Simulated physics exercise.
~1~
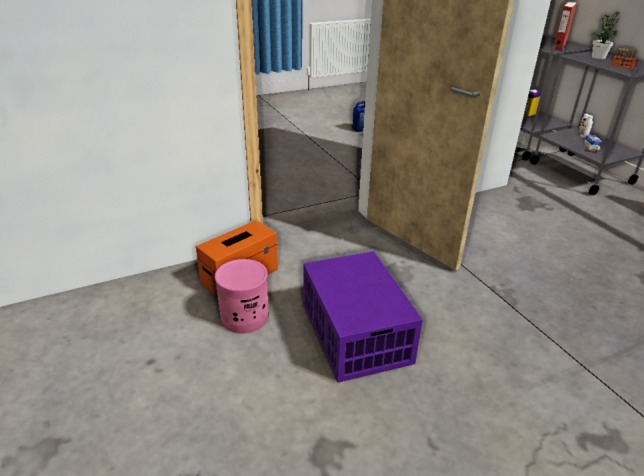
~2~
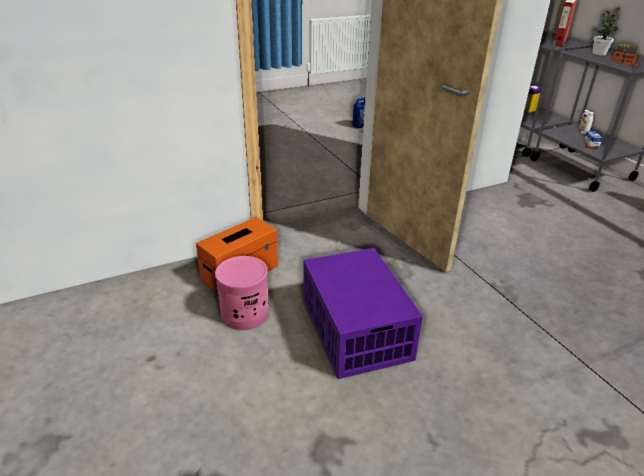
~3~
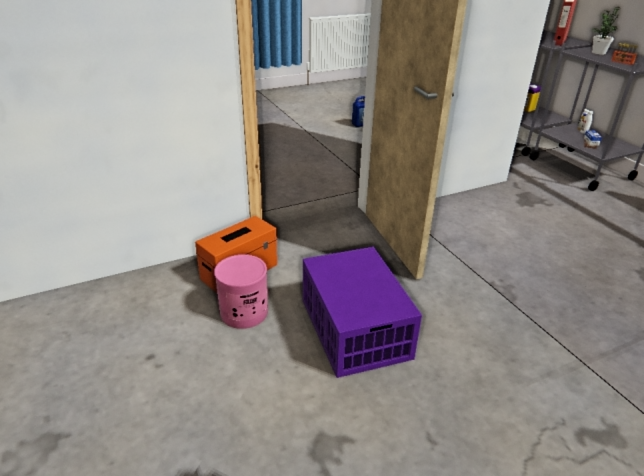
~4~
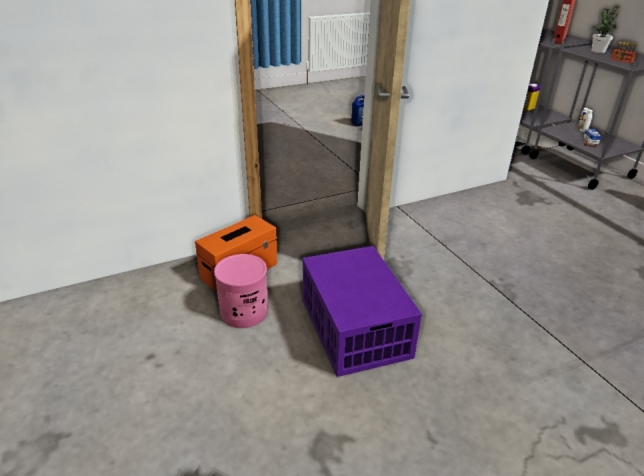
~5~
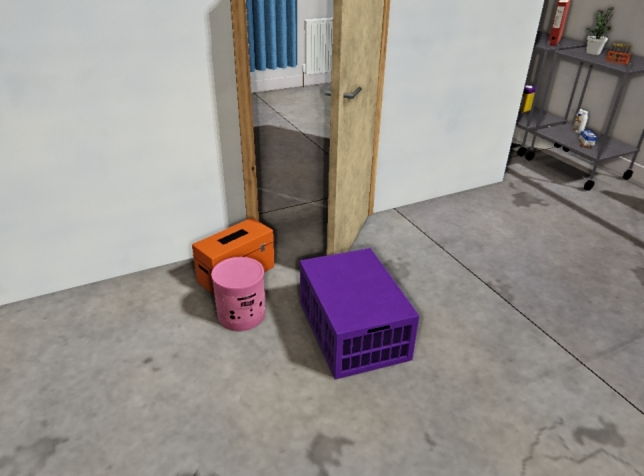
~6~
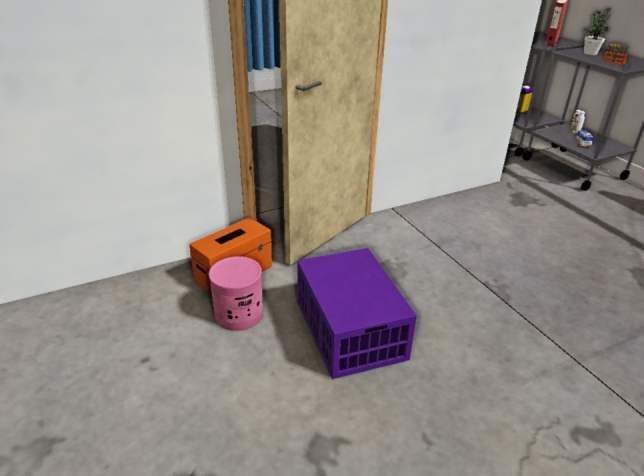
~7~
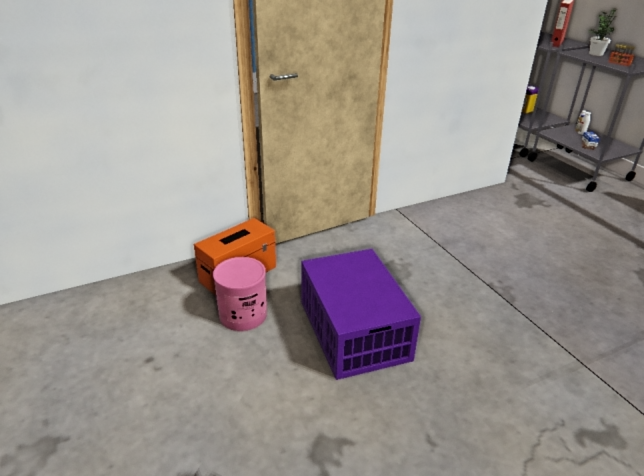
In this clip, an open door in a white wall swings gradually toward its frame, clearing a purple chest, a pink pail and an orange toolbox on the concrete floor, and ends almost fully shut, with the three objects still in their places.
